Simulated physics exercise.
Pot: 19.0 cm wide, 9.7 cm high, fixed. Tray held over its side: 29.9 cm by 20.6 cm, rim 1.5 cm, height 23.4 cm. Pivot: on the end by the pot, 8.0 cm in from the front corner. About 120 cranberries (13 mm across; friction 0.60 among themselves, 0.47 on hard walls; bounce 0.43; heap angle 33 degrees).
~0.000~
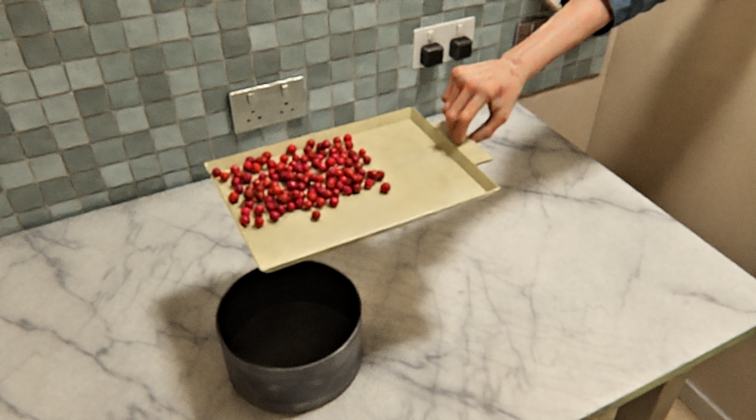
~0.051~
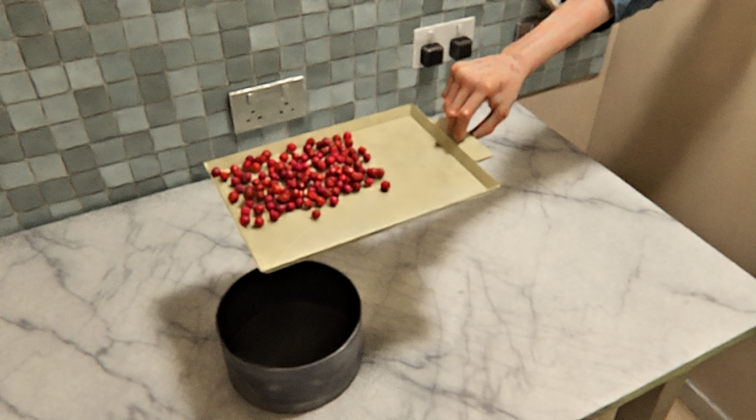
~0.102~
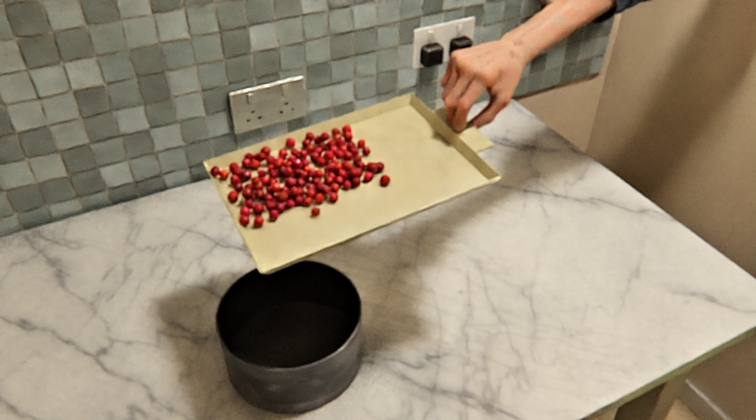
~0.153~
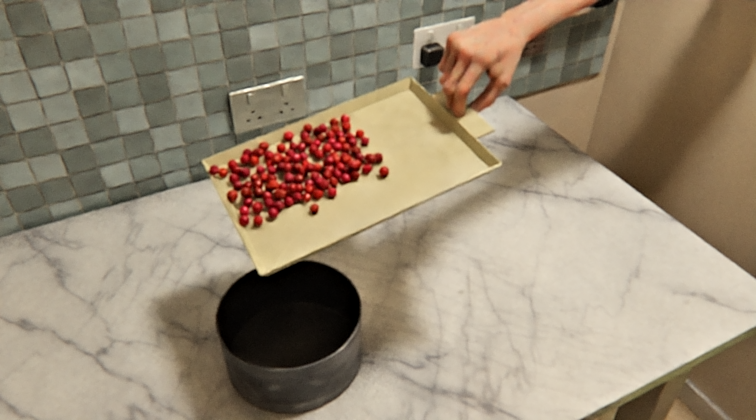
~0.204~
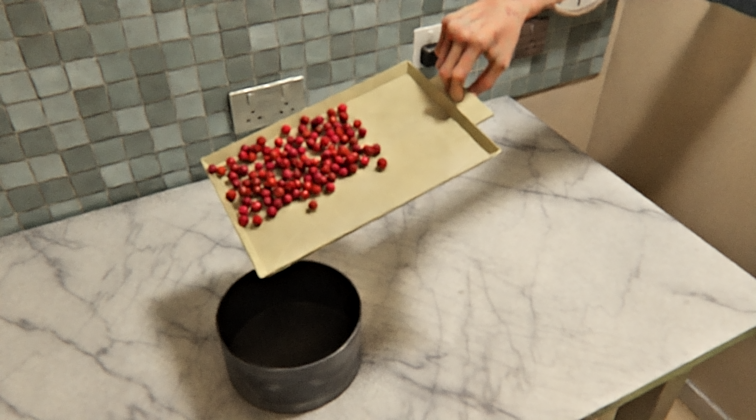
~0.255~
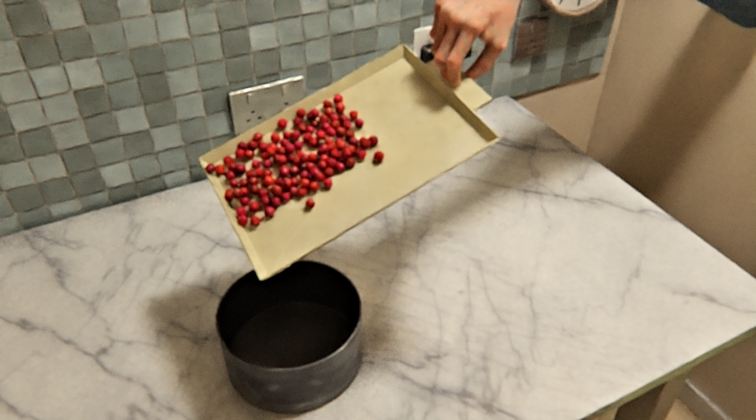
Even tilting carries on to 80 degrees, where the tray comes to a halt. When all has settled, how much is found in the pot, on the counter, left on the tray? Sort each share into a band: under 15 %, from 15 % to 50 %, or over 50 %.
Pot: From 15 % to 50 %; counter: Over 50 %; tray: Under 15 %.
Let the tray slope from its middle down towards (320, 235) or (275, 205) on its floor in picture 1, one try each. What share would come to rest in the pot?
Some 60 and 20 per cent.
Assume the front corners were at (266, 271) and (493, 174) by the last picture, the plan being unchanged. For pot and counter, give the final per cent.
Pot 85 % / counter 15 %.
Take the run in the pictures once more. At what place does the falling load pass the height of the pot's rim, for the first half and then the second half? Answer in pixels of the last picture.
At about (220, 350), then at (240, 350).
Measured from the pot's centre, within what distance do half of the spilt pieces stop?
Distance: Some 18 cm.
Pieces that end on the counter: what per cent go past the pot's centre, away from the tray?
Share past the middle: Roughly 100 percent.
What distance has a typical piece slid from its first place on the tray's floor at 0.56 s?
By then it sits near 6 cm from where it began.
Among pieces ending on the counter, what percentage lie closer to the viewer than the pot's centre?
Near 60 in a hundred.
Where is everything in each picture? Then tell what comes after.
In the first frame, tray tilt 0 degrees, front corners at (265, 263) and (491, 186); middle of the pieces at (299, 178); pot at (289, 310).
In the second frame, tray tilt 1 degrees, front corners at (265, 264) and (492, 183); middle of the pieces at (299, 176).
In the third frame, tray tilt 4 degrees, front corners at (265, 265) and (492, 175), lowest corner left front; middle of the pieces at (298, 173).
In the fourth frame, tray tilt 9 degrees, front corners at (264, 267) and (493, 162), lowest corner left front; middle of the pieces at (296, 168).
In the fifth frame, tray tilt 14 degrees, front corners at (264, 269) and (492, 149), lowest corner left front; middle of the pieces at (294, 163).
In the sixth frame, tray tilt 19 degrees, front corners at (264, 271) and (490, 137), lowest corner left front; middle of the pieces at (292, 158); pot at (289, 310). Its pace works out near 100 degrees a second.
After 0.56 s, tilt 49 degrees; the tray holds 100 %, the pot 0 %.
After 0.77 s, tilt 69 degrees; the tray holds 60 %, the pot 0 %.
After 1.09 s, tilt 80 degrees; the tray holds 0 %, the pot 30 %.
By 1.9 s all is still; pot 40 %, counter 60 %, tray 0 %.
